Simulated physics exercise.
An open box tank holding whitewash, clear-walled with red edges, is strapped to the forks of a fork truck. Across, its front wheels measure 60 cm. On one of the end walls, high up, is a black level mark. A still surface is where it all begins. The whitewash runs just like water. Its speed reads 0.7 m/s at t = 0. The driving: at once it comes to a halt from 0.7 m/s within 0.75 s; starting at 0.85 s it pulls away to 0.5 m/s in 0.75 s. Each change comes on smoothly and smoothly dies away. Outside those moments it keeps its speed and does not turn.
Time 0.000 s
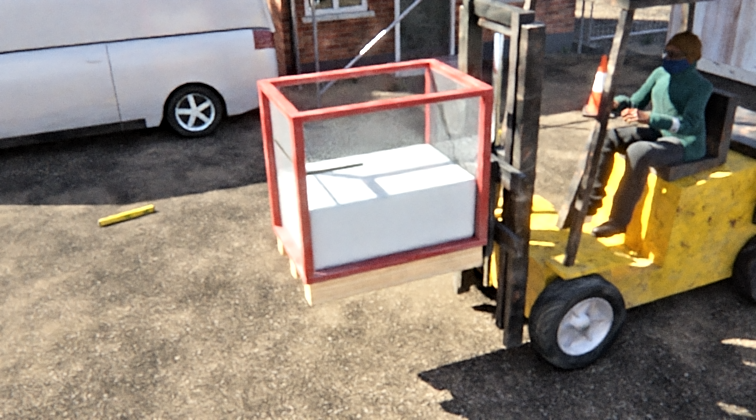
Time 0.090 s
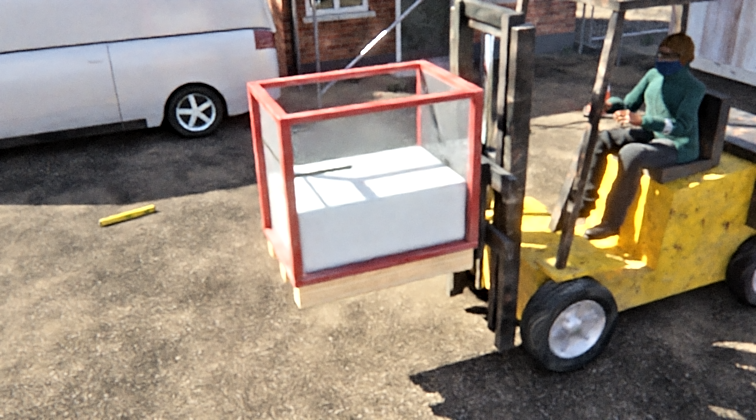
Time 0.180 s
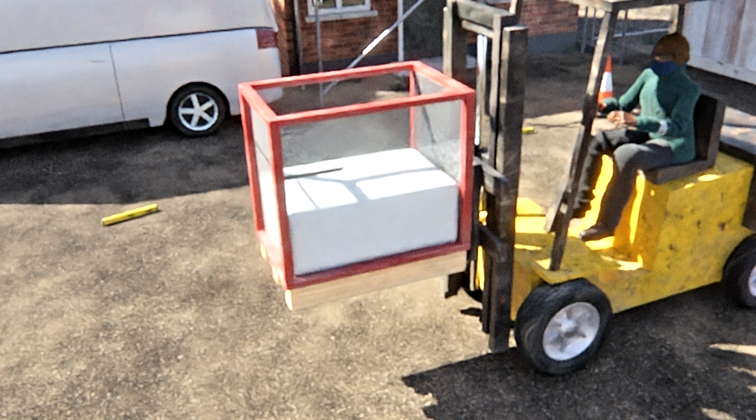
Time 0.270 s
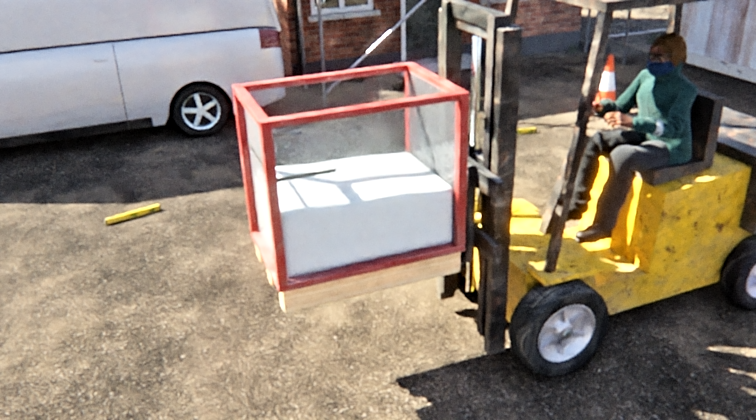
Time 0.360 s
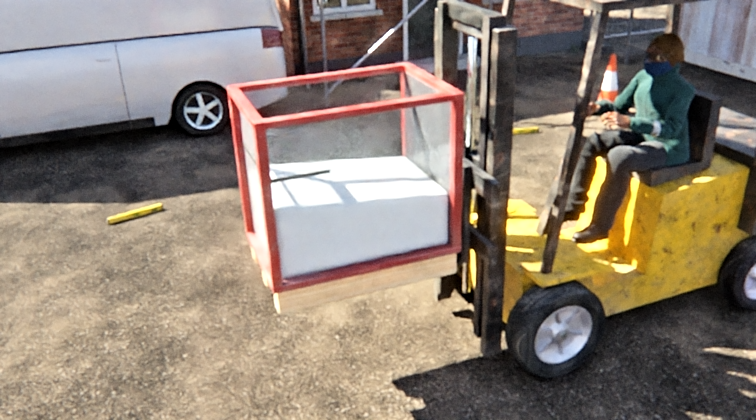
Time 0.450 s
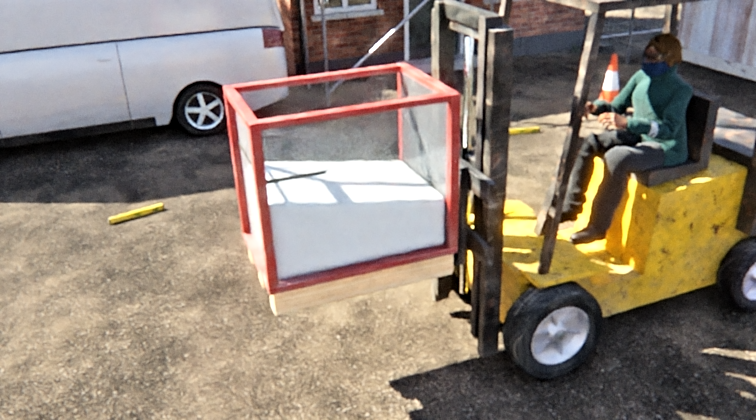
In a sunlit paved yard, seen from slightly above and side-on, a silver van stands before a brick building at upper left. A yellow forklift with a seated driver in a teal top, an orange-and-white cone behind, holds a clear-walled, red-edged open tank of white liquid on a pale wooden base. The forklift rolls left, its shift shrinking, while the liquid's surface gradually climbs toward the left wall.
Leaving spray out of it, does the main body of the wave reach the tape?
Honestly, it makes it all the way.
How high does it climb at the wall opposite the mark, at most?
It tops out at about 54 cm.
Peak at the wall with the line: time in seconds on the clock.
That comes at roughly 2.0 s.
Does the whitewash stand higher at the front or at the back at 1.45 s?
At the aft end.
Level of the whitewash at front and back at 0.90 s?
Front reads 38 centimetres, back reads 32 centimetres.
Then, 0.90 s in, the surface is 37 cm up at the front and 33 cm at the back; nothing has left.
Then, 1.45 s in, the surface is 23 cm up at the front and 48 cm at the back; nothing has left.
Then, 2.10 s in, the surface is 51 cm up at the front and 27 cm at the back; nothing has left.
Then, 4.59 s in, the waves are smaller; the highest at the front wall was 62 cm, at 1.95 s, against a line at 56 cm.
